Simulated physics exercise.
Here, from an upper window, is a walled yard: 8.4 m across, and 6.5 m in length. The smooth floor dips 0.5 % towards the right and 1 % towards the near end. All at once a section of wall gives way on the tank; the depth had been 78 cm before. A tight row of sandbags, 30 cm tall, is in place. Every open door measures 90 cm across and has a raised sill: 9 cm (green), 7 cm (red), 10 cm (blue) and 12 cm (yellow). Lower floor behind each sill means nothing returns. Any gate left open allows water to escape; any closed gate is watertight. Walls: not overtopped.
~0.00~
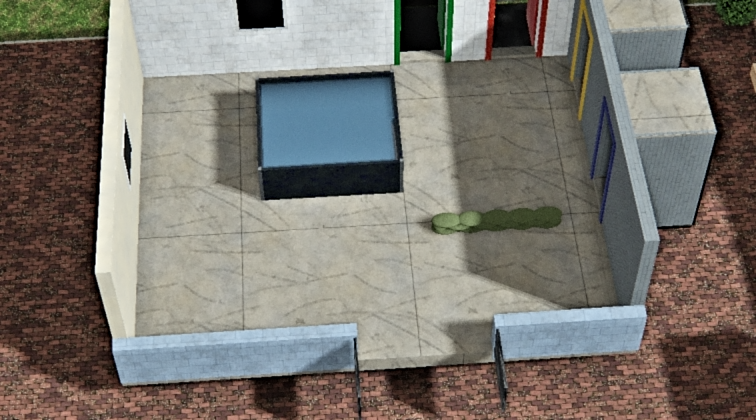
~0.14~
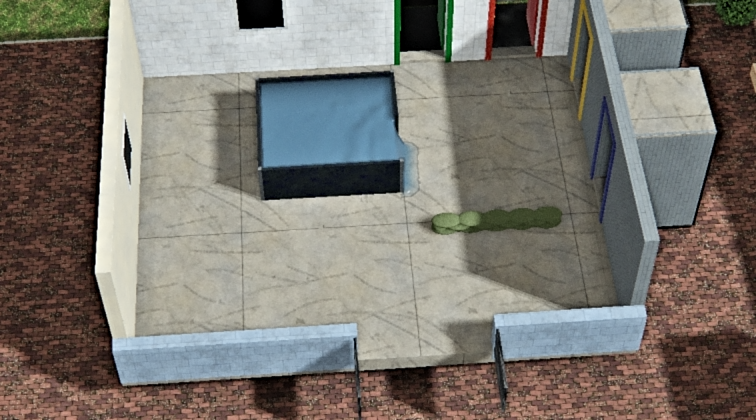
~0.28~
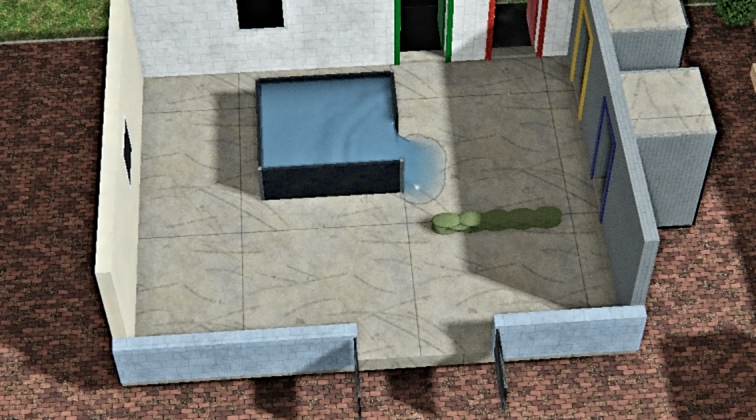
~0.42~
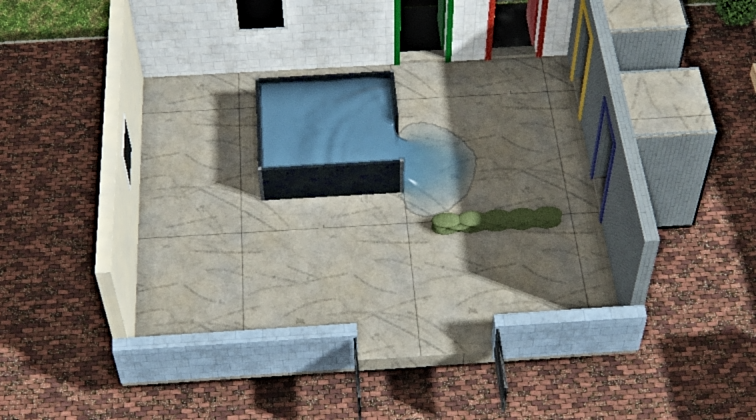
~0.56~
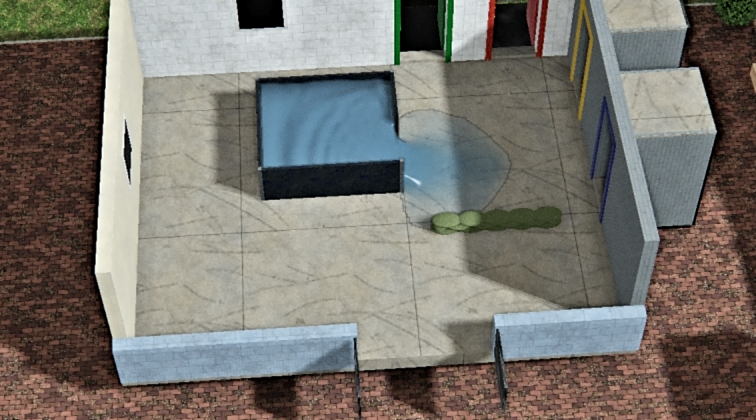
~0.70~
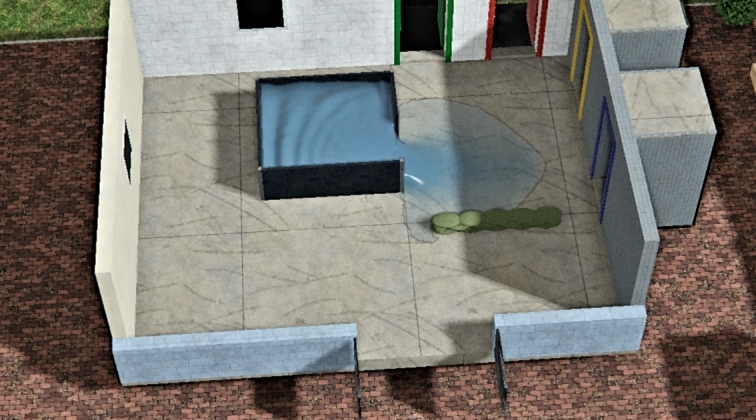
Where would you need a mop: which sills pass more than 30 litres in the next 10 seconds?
In the end green door: Short; red door: Surplus; blue door: Surplus; yellow door: Surplus.
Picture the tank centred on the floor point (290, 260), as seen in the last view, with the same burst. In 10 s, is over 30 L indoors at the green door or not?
With that change, the limit at the green door is not exceeded.
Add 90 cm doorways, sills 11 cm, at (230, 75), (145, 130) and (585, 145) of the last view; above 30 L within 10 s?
The first one doesn't reach it, the second one doesn't reach it, and the third one exceeds it.
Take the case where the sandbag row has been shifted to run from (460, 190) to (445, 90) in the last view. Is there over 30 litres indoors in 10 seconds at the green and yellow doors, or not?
Green exceeded, yellow within the limit.
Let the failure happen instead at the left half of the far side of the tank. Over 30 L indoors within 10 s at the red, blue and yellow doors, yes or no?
Red door doesn't reach it, blue door doesn't reach it, yellow door surpasses it.
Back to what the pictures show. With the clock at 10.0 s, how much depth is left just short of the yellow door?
Roughly 11.0 centimetres.
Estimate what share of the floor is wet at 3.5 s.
Around 30 per cent.
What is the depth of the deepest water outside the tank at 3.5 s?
Roughly 32 cm.
After 1.4 s water covers 20 % of the floor and is deepest (42 cm) near (412, 172); green door not reached, red door not reached, blue door 21 cm at the sill, 20 L in, yellow door 10 cm at the sill, 0 L in.
After 2.2 s water covers 25 % of the floor and is deepest (44 cm) near (590, 192); green door 2 cm at the sill, 0 L in, red door 5 cm at the sill, 0 L in, blue door 36 cm at the sill, 221 L in, yellow door 23 cm at the sill, 13 L in.
After 3.5 s water covers 30 % of the floor and is deepest (32 cm) near (591, 200); green door 3 cm at the sill, 0 L in, red door 14 cm at the sill, 16 L in, blue door 31 cm at the sill, 551 L in, yellow door 21 cm at the sill, 60 L in.
After 6.0 s water covers 45 % of the floor and is deepest (22 cm) near (595, 215); green door 5 cm at the sill, 0 L in, red door 15 cm at the sill, 96 L in, blue door 22 cm at the sill, 827 L in, yellow door 17 cm at the sill, 112 L in.
After 10.0 s water covers 75 % of the floor and is deepest (14 cm) near (618, 332); green door 5 cm at the sill, 0 L in, red door 10 cm at the sill, 147 L in, blue door 14 cm at the sill, 939 L in, yellow door 11 cm at the sill, 123 L in.
